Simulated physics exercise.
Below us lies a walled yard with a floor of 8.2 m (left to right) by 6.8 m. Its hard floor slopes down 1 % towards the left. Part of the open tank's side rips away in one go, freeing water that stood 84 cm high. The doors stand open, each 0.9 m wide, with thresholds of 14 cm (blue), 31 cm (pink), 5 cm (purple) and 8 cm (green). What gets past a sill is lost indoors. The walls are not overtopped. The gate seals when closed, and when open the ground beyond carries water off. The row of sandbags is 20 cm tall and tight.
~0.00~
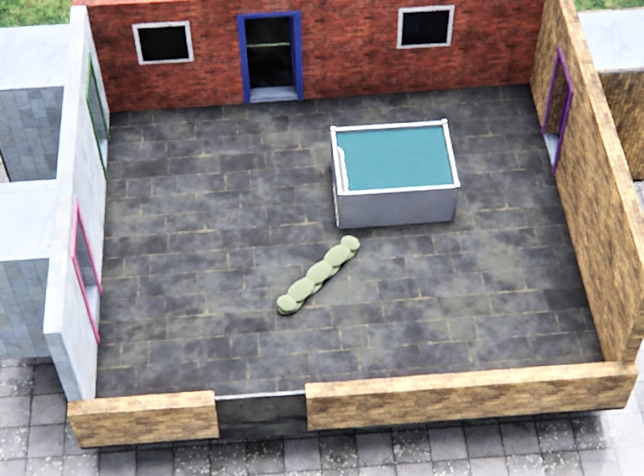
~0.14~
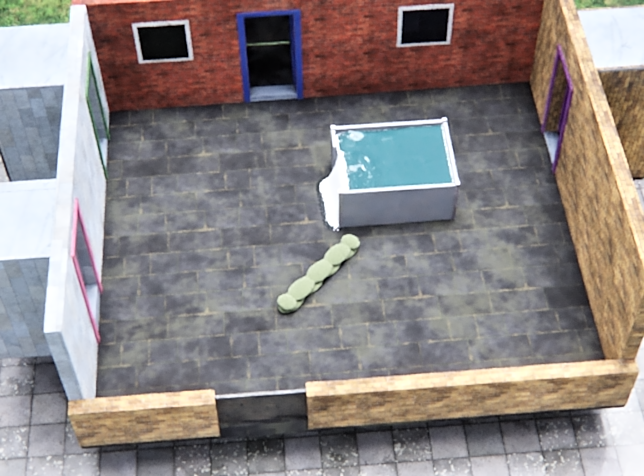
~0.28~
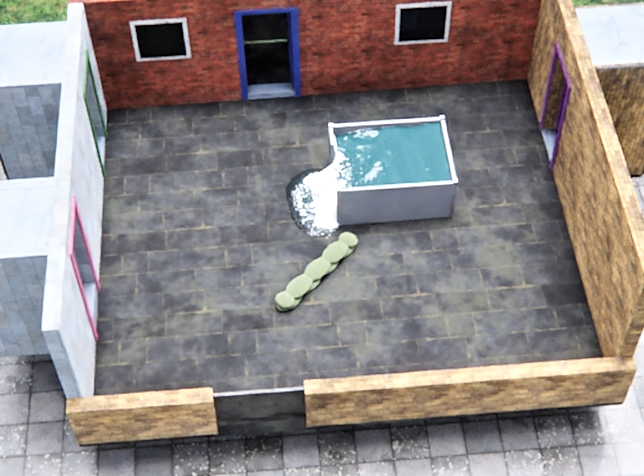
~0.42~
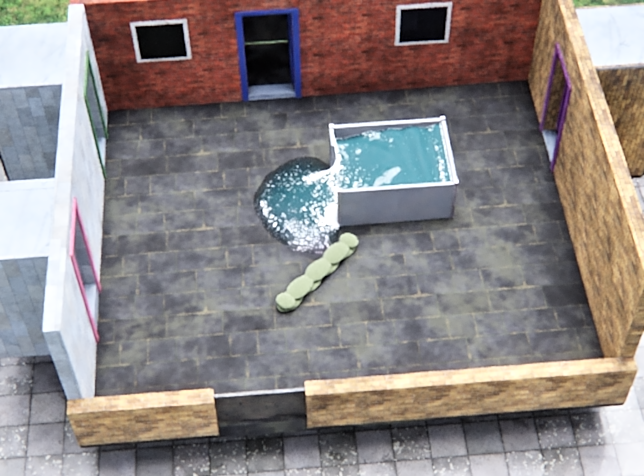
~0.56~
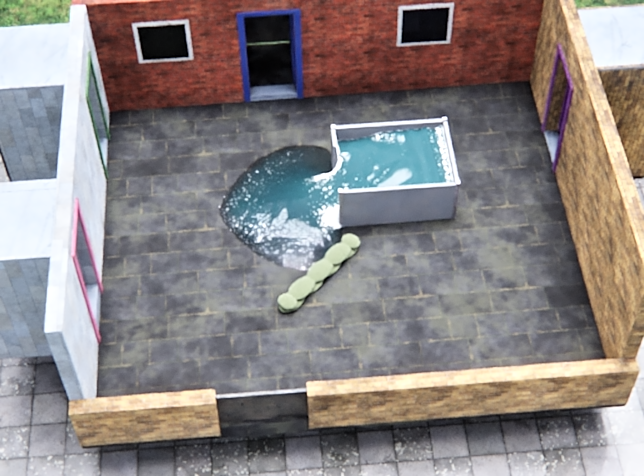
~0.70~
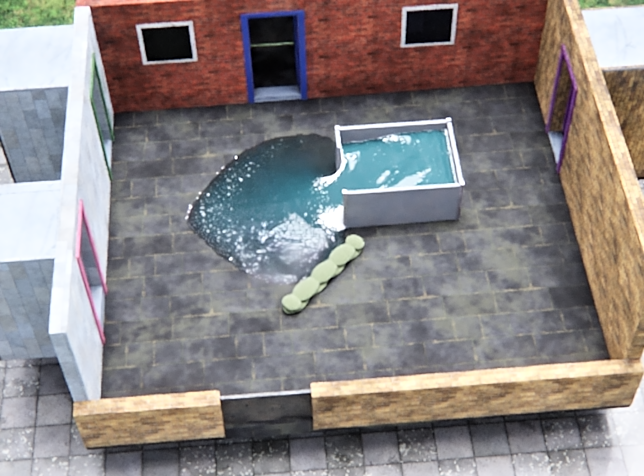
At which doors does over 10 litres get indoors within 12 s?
Within that time: At the blue door it stays under the limit; at the pink door it keeps below the limit; at the purple door it does not reach the limit; at the green door it goes over the limit.
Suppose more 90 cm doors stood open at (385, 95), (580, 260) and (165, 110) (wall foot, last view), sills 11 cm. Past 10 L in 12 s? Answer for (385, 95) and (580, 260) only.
In turn: Below, under.
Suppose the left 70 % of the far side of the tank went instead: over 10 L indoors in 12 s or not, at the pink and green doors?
Then: Pink not over, green above.
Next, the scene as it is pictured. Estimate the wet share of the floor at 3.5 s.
Some 40 per cent of it.
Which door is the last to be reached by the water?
The purple one.
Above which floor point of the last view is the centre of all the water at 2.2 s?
Near (275, 214).
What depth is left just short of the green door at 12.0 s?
Roughly 7.0 cm deep.
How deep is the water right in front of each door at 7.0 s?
In cm: Blue 4, pink 11, purple 0, green 9.
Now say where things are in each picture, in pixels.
In the first picture, the open tank at (394, 160) is whole and still, 84 cm deep.
In the second picture, the front is at (326, 180), 0.6 m from the gap at (339, 193); 0.2 m2 of floor is under water; 84 cm left at the back of the open tank.
In the third picture, the front is at (295, 183), 0.9 m from the gap at (337, 191); 0.9 m2 of floor is under water; 84 cm left at the back of the open tank.
In the fourth picture, water pours out at (338, 193) and has run 1.4 m, to (260, 196); typically 9 cm deep outside, 78 cm at the open tank's back.
In the fifth picture, the front is at (226, 205), 2.1 m from the gap at (340, 194); 4.1 m2 of floor is under water; 71 cm left at the back of the open tank.
In the sixth picture, the front is at (193, 222), 2.7 m from the gap at (344, 195); 6.3 m2 of floor is under water; 71 cm left at the back of the open tank.
After 1.4 s water covers 30 % of the floor and is deepest (35 cm) near (331, 211); blue door not reached, pink door not reached, purple door not reached, green door not reached.
After 2.2 s water covers 40 % of the floor and is deepest (28 cm) near (109, 236); blue door 2 cm at the sill, 0 L in, pink door 23 cm at the sill, 0 L in, purple door not reached, green door 21 cm at the sill, 24 L in.
After 3.5 s water covers 40 % of the floor and is deepest (28 cm) near (100, 415); blue door 1 cm at the sill, 0 L in, pink door 14 cm at the sill, 0 L in, purple door not reached, green door 17 cm at the sill, 81 L in.
After 7.0 s water covers 75 % of the floor and is deepest (13 cm) near (102, 385); blue door 4 cm at the sill, 0 L in, pink door 11 cm at the sill, 0 L in, purple door not reached, green door 9 cm at the sill, 117 L in.
After 12.0 s water covers 95 % of the floor and is deepest (8 cm) near (106, 303); blue door 4 cm at the sill, 0 L in, pink door 8 cm at the sill, 0 L in, purple door 2 cm at the sill, 0 L in, green door 7 cm at the sill, 120 L in.
